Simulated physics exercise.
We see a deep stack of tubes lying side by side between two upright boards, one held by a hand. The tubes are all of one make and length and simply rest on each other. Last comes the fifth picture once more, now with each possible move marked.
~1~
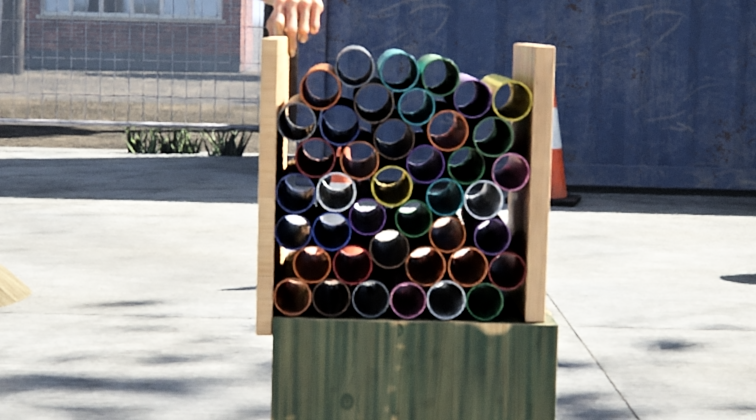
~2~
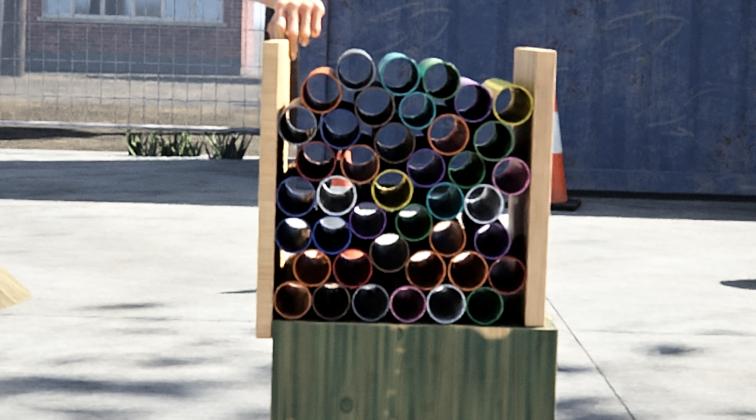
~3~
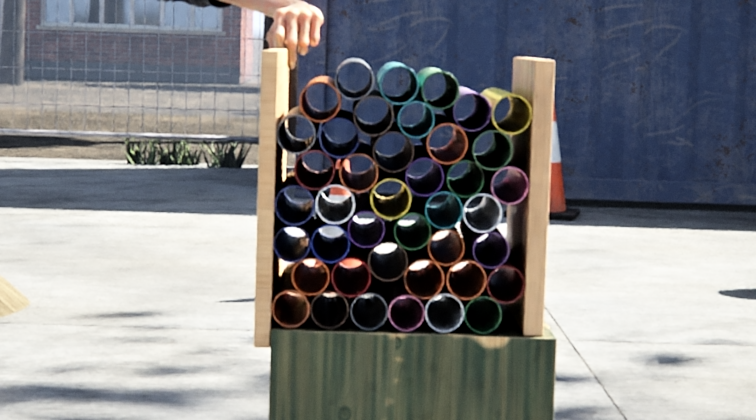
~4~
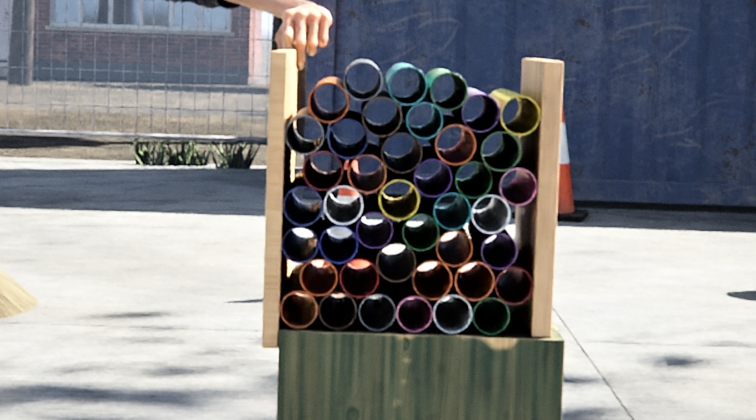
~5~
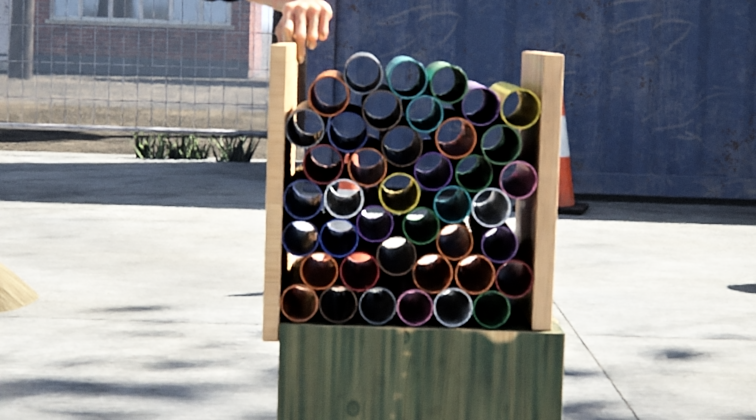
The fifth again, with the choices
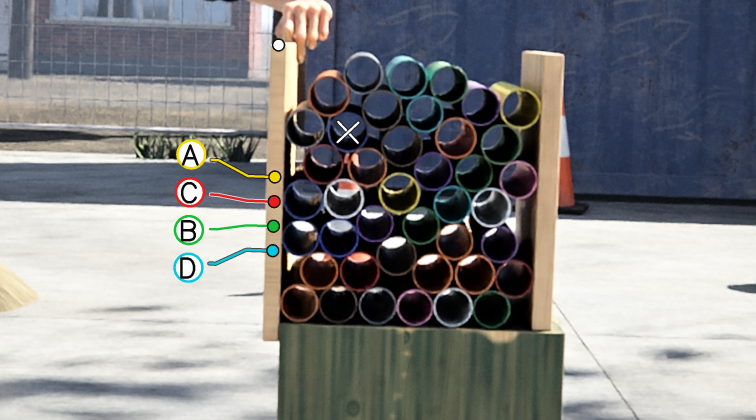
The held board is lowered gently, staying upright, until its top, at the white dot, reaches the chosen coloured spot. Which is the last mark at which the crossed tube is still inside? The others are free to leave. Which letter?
The last mark within the limit is C.
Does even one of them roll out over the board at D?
At D: Yes.
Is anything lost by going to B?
At B: Yes.
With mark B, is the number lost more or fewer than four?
It loses more than four.
On the marked copy, A at (275, 177); B at (273, 226); C at (274, 202); D at (272, 251); the cross at (348, 132); the white dot at (278, 45).
Taking C. A third of the way, top of the board (285, 113).
Two thirds of the way, top of the board (283, 191).
When it is over, top of the board (283, 201), three out over the board, the crossed one still inside.
As for the rest, A keeps the crossed one inside; B lets the crossed one out; D lets the crossed one out.
